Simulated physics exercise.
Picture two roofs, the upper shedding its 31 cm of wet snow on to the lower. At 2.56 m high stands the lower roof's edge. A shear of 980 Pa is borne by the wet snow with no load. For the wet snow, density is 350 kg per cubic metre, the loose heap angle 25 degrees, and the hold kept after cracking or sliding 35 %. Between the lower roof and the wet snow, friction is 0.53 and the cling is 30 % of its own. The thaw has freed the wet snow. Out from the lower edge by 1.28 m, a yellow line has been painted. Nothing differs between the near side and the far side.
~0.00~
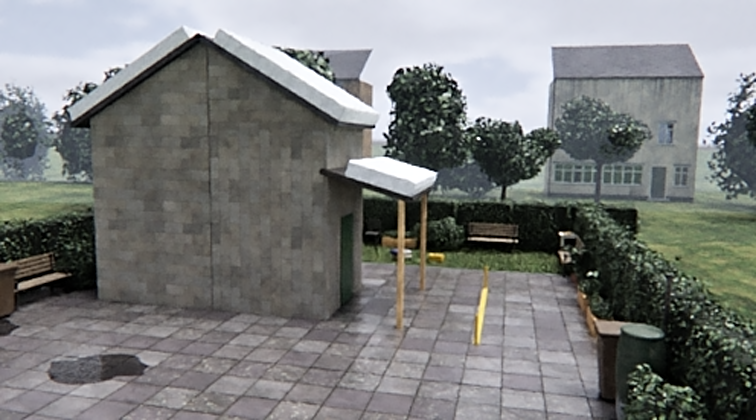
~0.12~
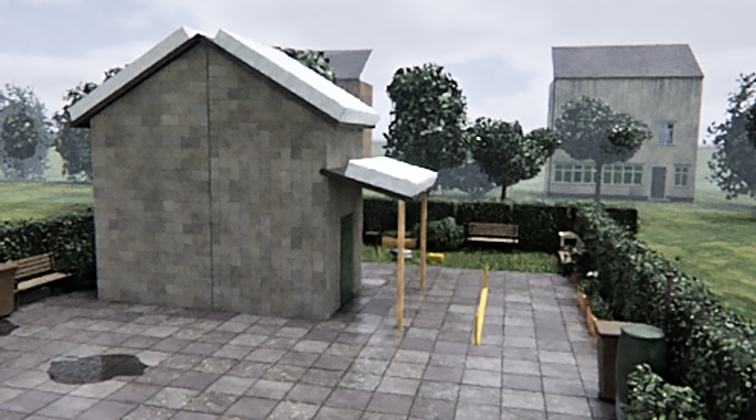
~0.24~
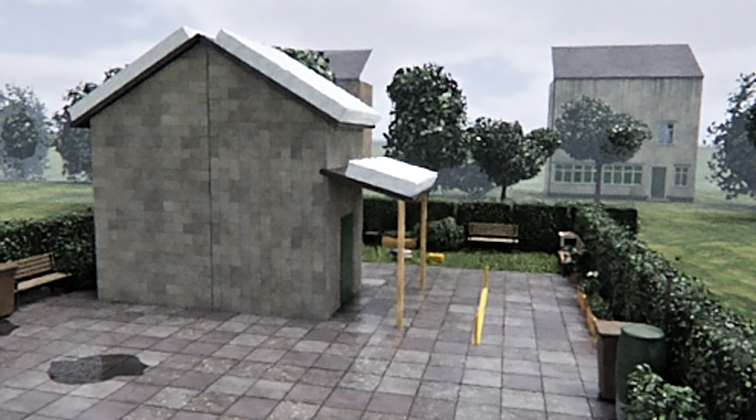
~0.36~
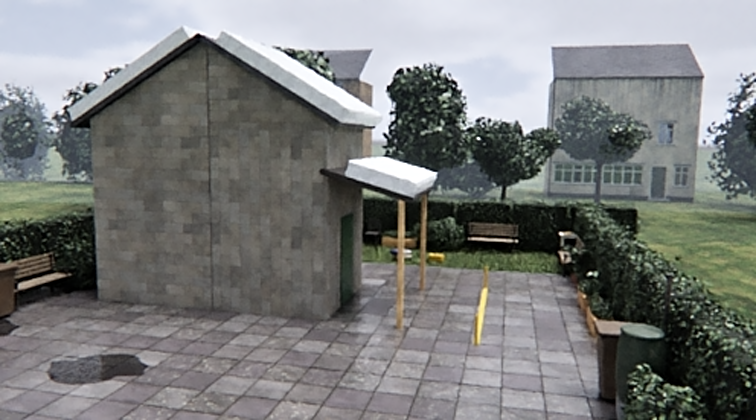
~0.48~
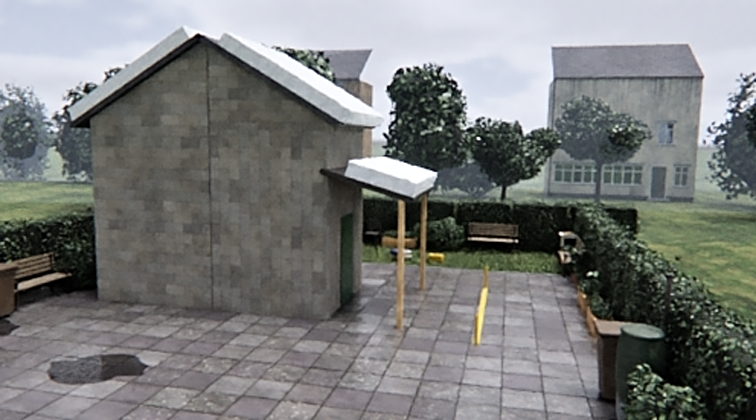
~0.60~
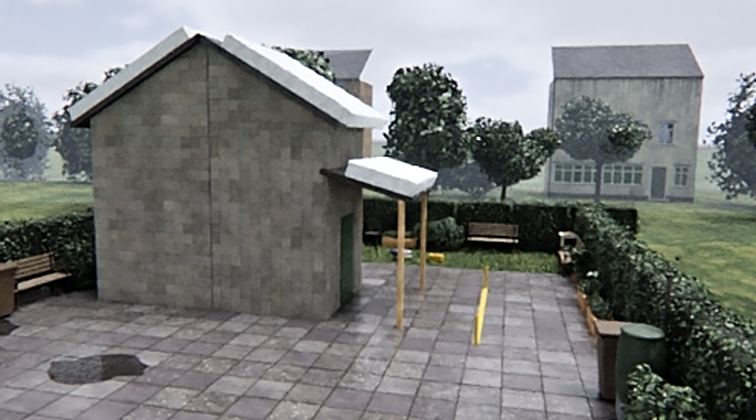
White snow on the small stone building's roof slides very slightly down toward the right.
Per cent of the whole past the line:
21 out of 100.
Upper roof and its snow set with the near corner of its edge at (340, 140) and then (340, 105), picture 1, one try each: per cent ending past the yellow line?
The first try gives about 4 % and the second about 40 %.
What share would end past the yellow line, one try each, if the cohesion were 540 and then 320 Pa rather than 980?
45 %, then 50 %.
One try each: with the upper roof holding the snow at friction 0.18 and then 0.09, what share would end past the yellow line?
Respectively near 45 % and near 55 %.
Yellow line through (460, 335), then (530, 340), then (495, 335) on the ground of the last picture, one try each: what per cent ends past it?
30 %, 4 %, 14 %.
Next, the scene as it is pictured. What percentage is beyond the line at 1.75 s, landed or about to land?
Roughly 0 per cent.
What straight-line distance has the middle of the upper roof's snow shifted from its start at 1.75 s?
I'd reckon close to 2.0 m.
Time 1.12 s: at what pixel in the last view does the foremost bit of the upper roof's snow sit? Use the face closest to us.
It lies at around (377, 161) in the last picture.
By 1.12 s, none is below the lower edge and 0 % is past the line.
By 1.75 s, none is below the lower edge and 0 % is past the line.
By 2.37 s, 5 % is below the lower edge and 0 % is past the line.
By 3.00 s, 43 % is below the lower edge and 9 % is past the line.
By 6.00 s, at the end, 55 % is below the lower edge and 21 % is past the line.
